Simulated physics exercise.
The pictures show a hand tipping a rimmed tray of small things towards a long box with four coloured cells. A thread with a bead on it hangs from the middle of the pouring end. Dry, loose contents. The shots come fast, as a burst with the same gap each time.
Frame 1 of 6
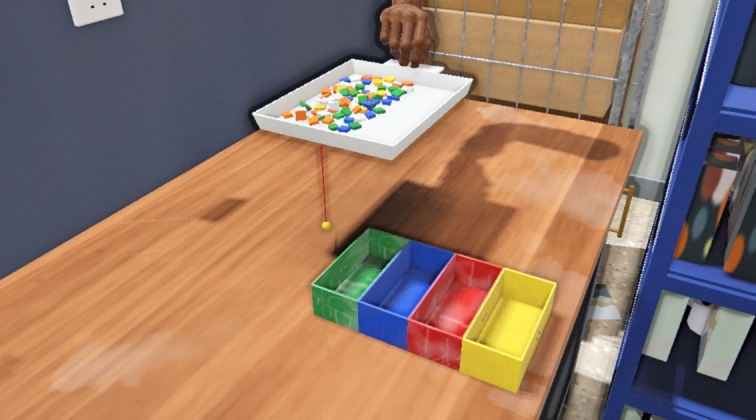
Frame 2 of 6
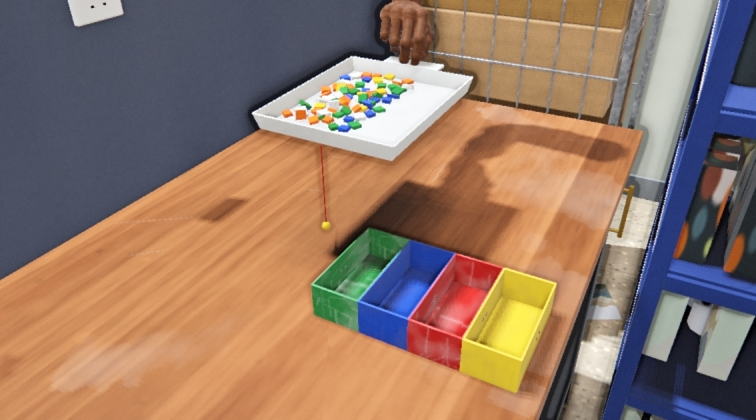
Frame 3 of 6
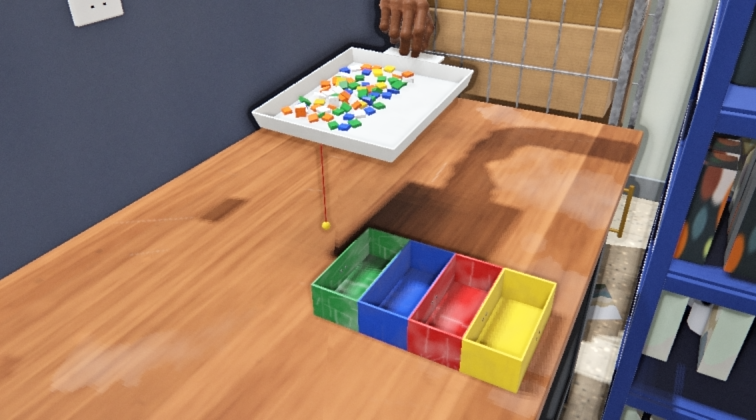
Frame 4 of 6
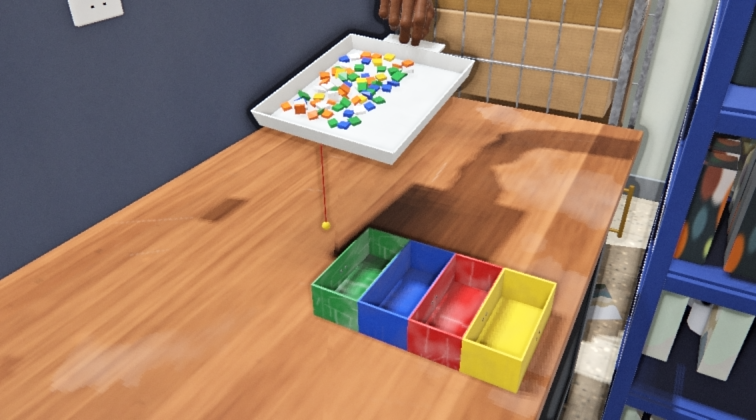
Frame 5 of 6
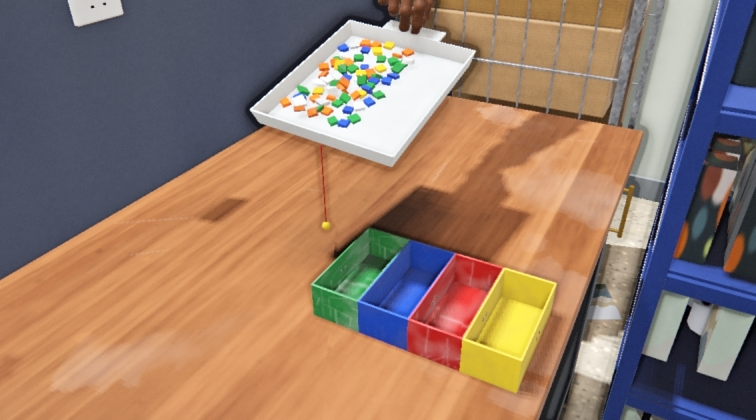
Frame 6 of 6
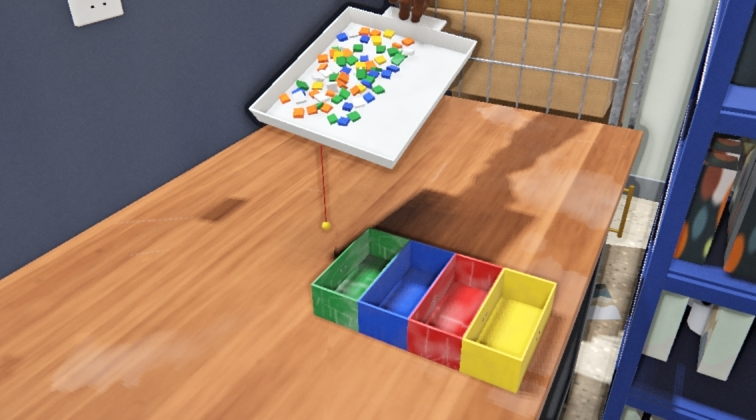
A hand steadily tilts a white tray of colourful mosaic tiles above four coloured cells.
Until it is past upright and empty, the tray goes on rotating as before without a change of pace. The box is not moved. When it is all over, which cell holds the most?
The green cell holds the most.
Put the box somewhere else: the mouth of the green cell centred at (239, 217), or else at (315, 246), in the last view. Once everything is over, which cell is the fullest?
At the first place the yellow one, at the second that blue cell.
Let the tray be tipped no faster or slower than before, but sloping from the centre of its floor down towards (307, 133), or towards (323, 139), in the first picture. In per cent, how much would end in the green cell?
For the first aim it is 0 in a hundred, for the second 10 in a hundred.
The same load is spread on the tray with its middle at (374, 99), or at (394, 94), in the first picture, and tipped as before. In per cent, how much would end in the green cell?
Try 1: 70 %; try 2: 70 %.
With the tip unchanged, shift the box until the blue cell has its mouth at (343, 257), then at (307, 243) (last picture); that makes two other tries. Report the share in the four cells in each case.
First placement near 100 percent, second near 100 percent.
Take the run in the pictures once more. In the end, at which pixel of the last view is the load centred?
Close to (359, 293), more or less.
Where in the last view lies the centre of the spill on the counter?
Its middle is at roughly (301, 298).
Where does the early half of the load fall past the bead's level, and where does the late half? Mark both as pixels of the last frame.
It goes through near (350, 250) first, then near (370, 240).
Soon after the last picture, tray tipped steeply; nearly all on the tray; a small part falling or outside the box.
A little later, tray tipped past a quarter turn; about two thirds on the tray; a small part in the green cell; a small part in the blue cell; about a quarter falling or outside the box.
Later still, tray tipped past a quarter turn; about half in the green cell; about a quarter in the blue cell; about a quarter falling or outside the box.
At rest, tray tipped past a quarter turn; about half in the green cell; about a quarter in the blue cell; none in the yellow cell; none in the red cell; about a quarter outside the box.
